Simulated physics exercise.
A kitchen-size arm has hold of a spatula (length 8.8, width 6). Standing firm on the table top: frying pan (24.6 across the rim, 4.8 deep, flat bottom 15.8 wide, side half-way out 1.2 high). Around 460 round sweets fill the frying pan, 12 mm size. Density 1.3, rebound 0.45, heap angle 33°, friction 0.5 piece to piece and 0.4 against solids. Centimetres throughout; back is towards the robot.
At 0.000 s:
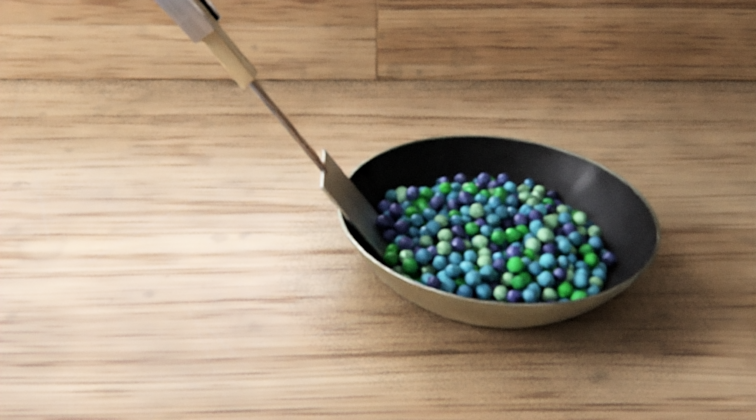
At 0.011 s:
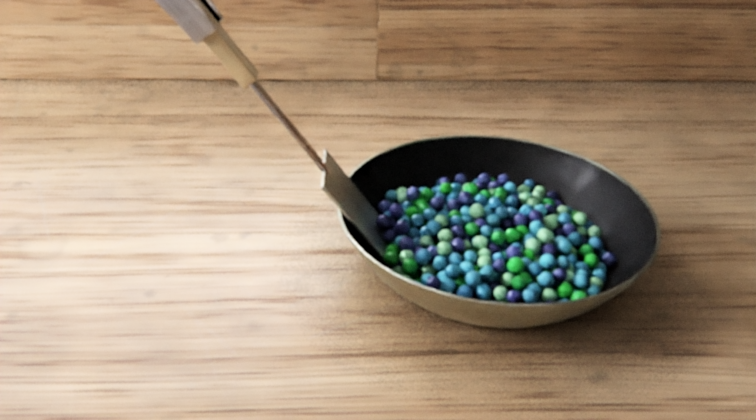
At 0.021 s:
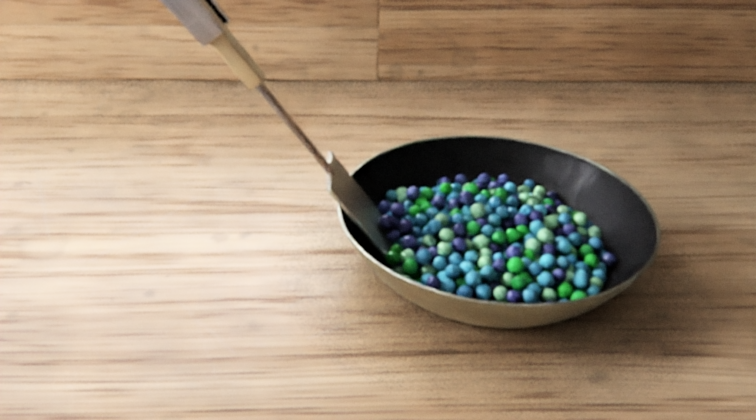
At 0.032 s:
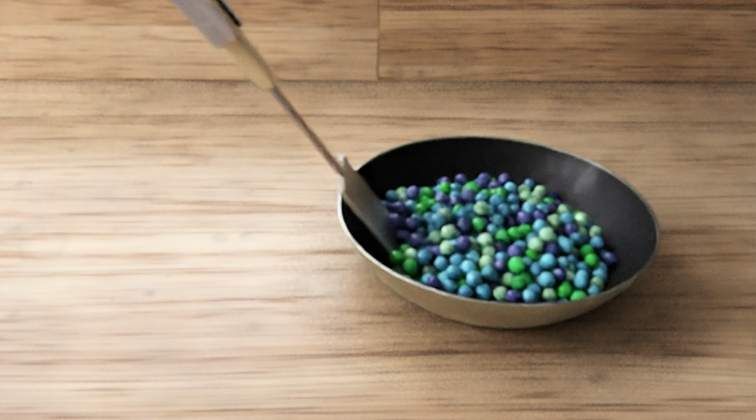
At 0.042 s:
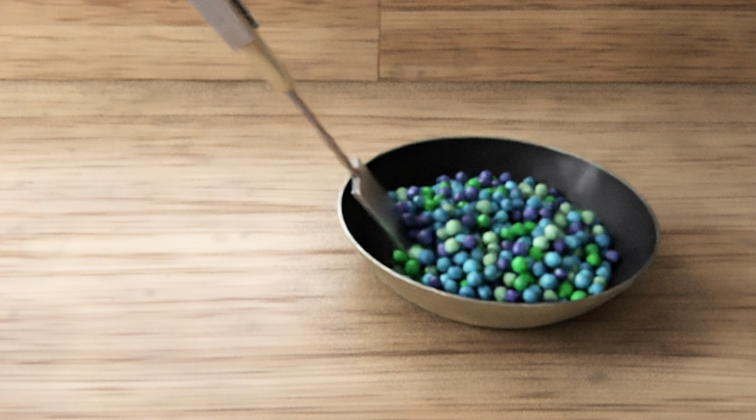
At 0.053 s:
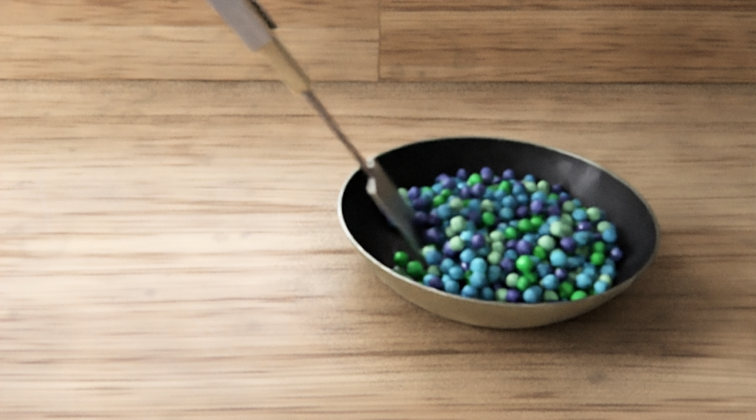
Spatula held by a robotic arm pushing slowly rightward into blue, green and purple balls in a frying pan, nudging them slightly.
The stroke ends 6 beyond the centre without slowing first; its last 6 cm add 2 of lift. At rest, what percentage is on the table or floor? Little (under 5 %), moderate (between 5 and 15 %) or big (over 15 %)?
A moderate share, between 5 and 15 %, ends on the table or floor.
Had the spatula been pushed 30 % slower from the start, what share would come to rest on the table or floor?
It would be near 5 per cent.
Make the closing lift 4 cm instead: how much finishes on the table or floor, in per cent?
About 15 per cent.
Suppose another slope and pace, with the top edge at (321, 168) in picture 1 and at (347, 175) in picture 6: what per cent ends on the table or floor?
About 0 per cent.
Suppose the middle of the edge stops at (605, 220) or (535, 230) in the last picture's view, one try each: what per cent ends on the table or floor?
About 30 and 5 per cent.
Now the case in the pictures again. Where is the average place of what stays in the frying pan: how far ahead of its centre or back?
Roughly 3.5 cm ahead.
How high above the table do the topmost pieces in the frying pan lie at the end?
About 6.0 cm.
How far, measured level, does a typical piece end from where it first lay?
Roughly 3 cm.
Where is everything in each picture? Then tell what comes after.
The first frame shows spatula top edge at (322, 167), sloping 55°; upper third of the load around (493, 226), from x 385 to 610, top at y 180; 458 in the frying pan.
The second frame shows spatula top edge at (324, 168), sloping 55°; upper third of the load around (493, 226), from x 385 to 610, top at y 180.
The third frame shows spatula top edge at (329, 169), sloping 55°; upper third of the load around (487, 226), from x 385 to 610, top at y 180.
The fourth frame shows spatula top edge at (341, 172), sloping 55°; upper third of the load around (489, 223), from x 385 to 610, top at y 180.
The fifth frame shows spatula top edge at (356, 174), sloping 55°; upper third of the load around (491, 222), from x 385 to 615, top at y 175.
The sixth frame shows spatula top edge at (371, 174), sloping 55°; upper third of the load around (495, 220), from x 385 to 615, top at y 175; 458 in the frying pan.
After 0.08 s, sloping 55°, highest piece 6 above the table; 458 in the frying pan.
After 0.11 s, sloping 55°, highest piece 7 above the table; 458 in the frying pan.
After 0.33 s, sloping 55°, highest piece 6 above the table; 415 in the frying pan, 36 on the table or floor, 7 on the blade or in flight.
After 1.38 s, sloping 55°, highest piece 6 above the table; 414 in the frying pan, 44 on the table or floor.
At rest, 414 in the frying pan, 44 on the table or floor. That is 10 % on the table or floor.
